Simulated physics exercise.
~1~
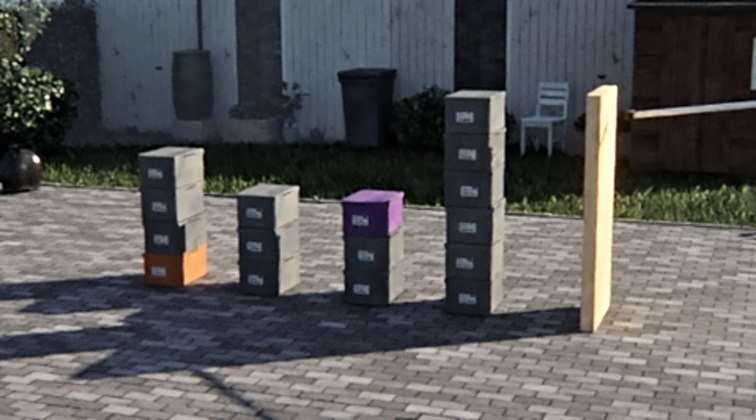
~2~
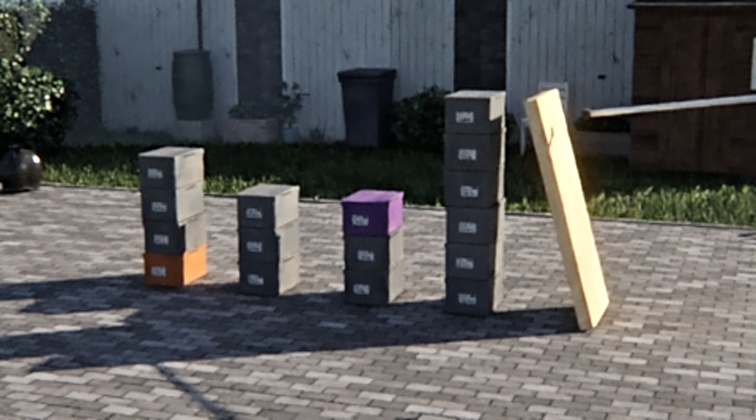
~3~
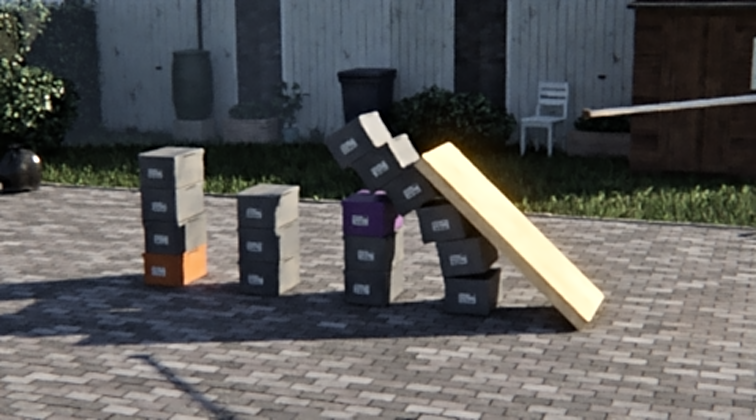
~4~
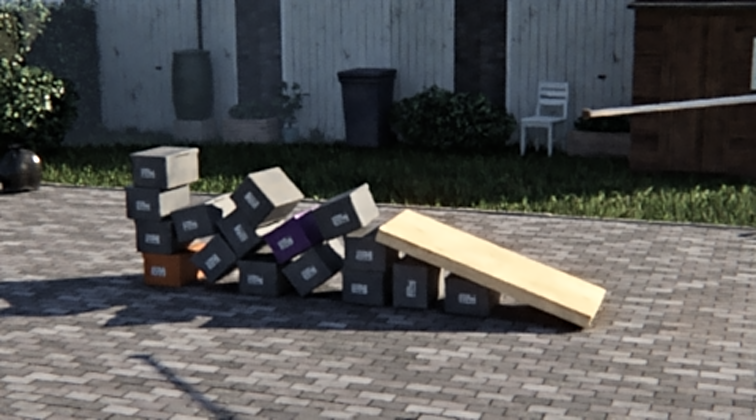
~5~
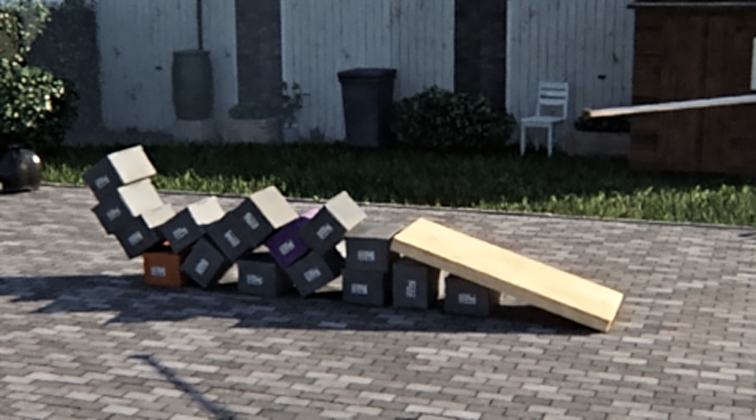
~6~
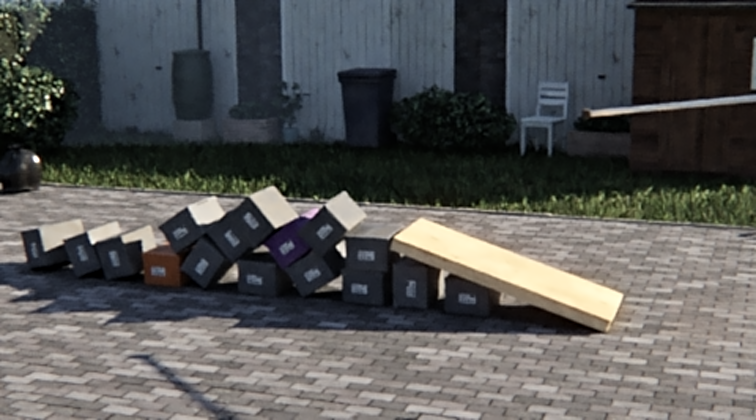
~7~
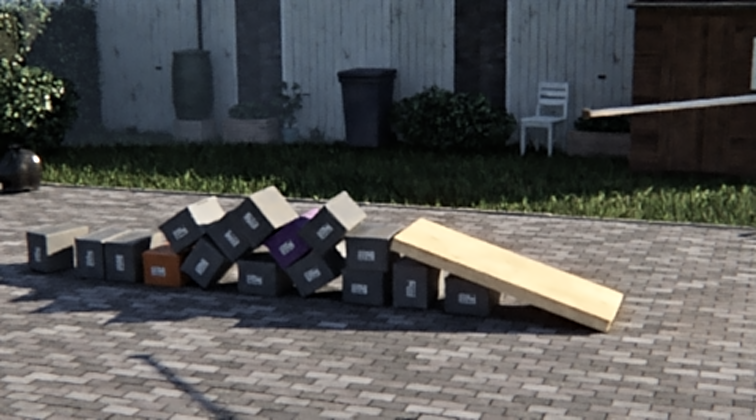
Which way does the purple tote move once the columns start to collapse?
The purple tote moves to the left, tipping as it drops and ending up tilted among the grey totes.
